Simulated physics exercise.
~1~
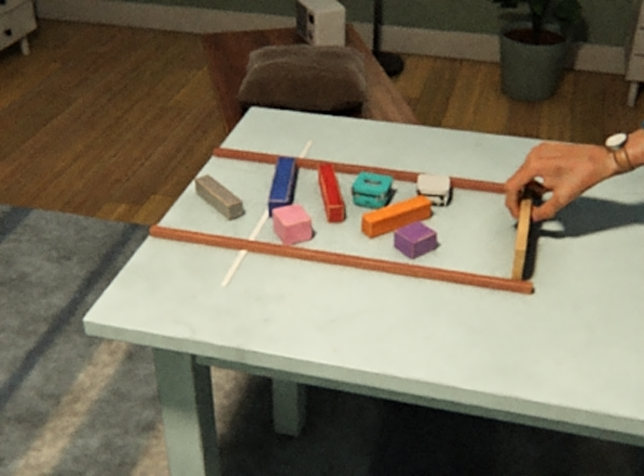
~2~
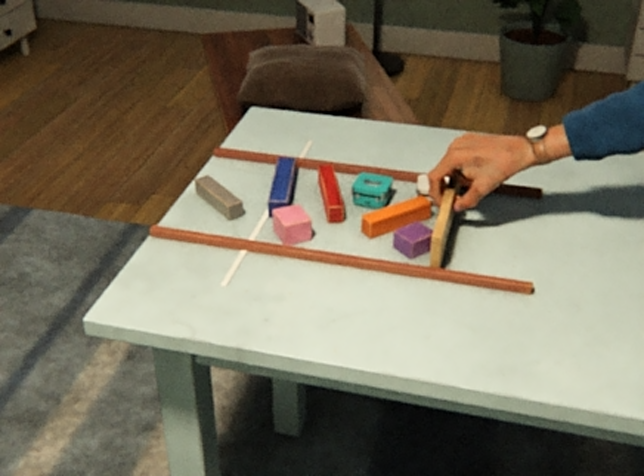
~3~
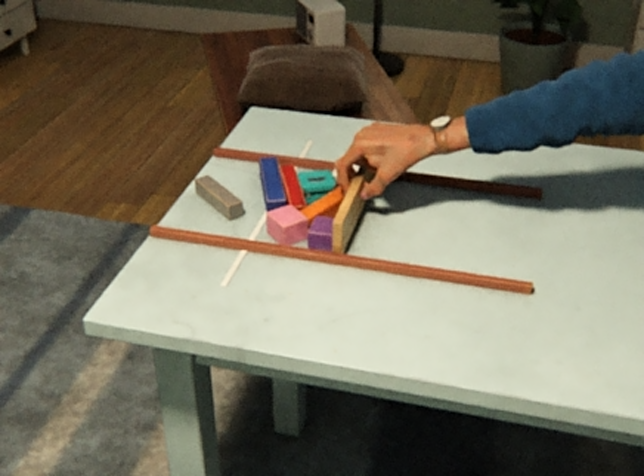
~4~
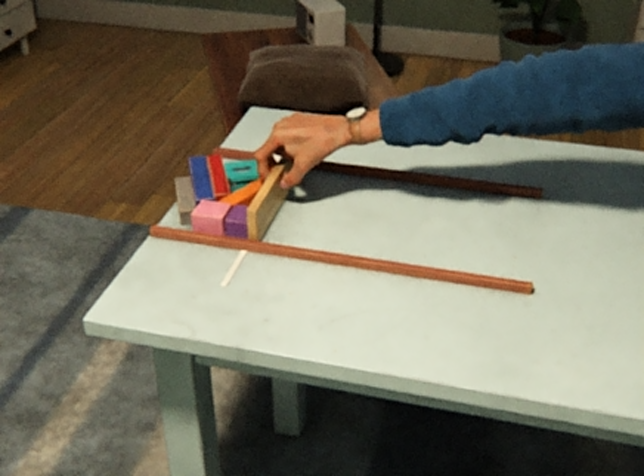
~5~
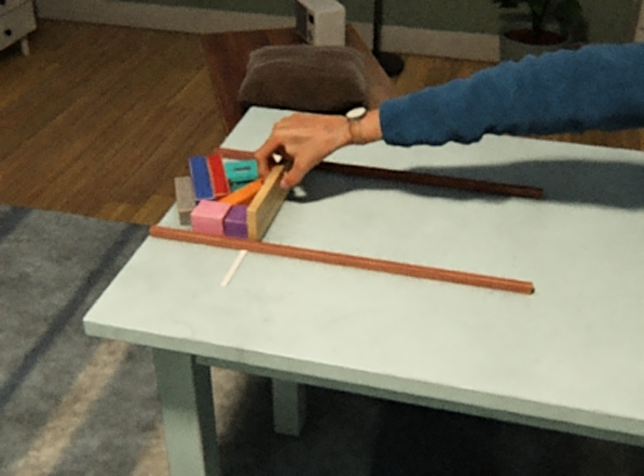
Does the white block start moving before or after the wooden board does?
It starts moving after the board. The hand is already sliding the board left while the white block is still in its place, and the block moves left later.
